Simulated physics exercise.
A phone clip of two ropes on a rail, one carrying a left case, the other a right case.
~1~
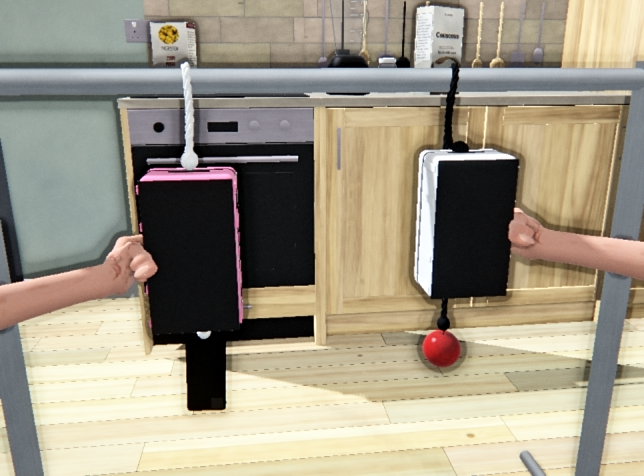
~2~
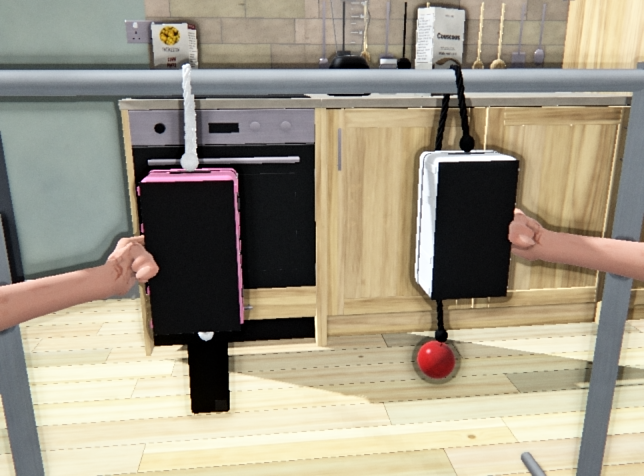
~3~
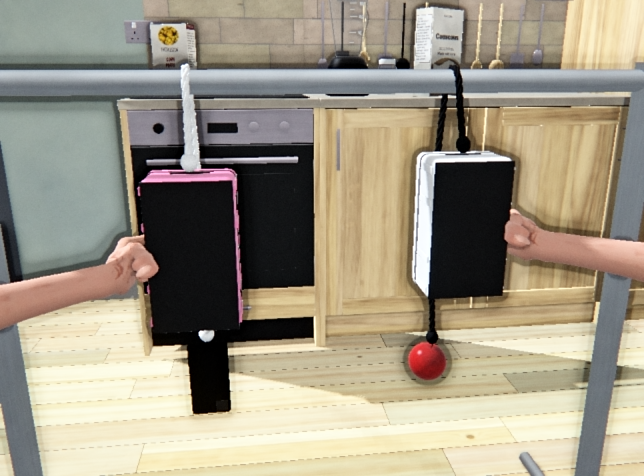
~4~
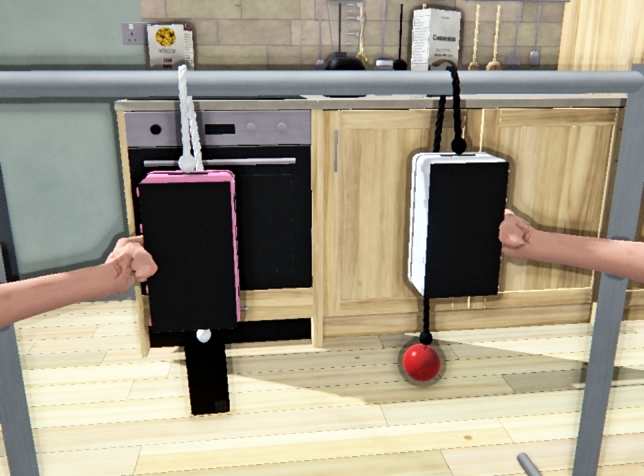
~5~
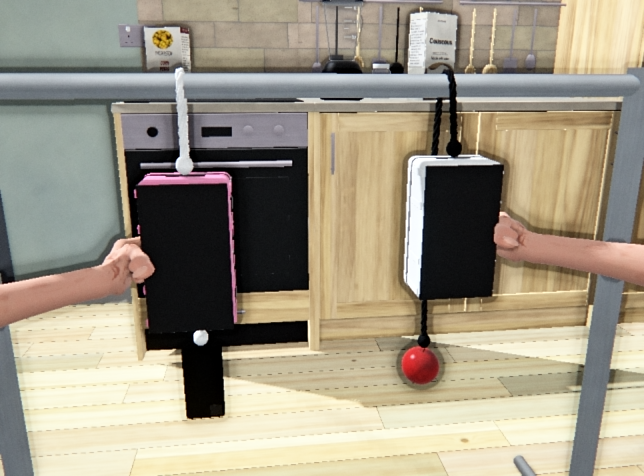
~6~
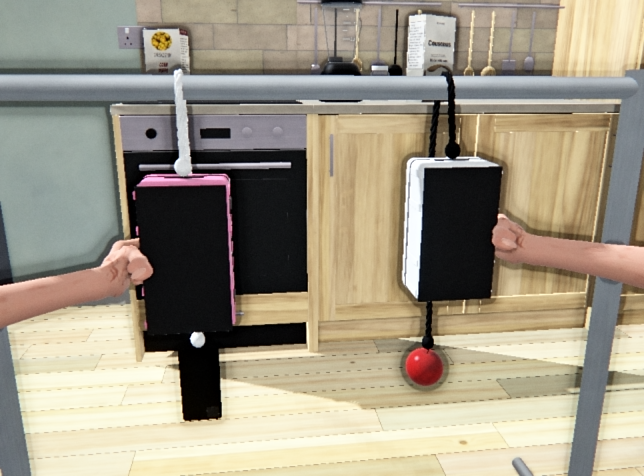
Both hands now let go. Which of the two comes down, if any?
In the end the left case pulls its rope through and the right case runs down to the floor.
Then, 0.56 s on from there, left case on the floor; right case on the floor.
In the end, left case on the floor; right case on the floor. The left case runs down to the floor and the right case drops.
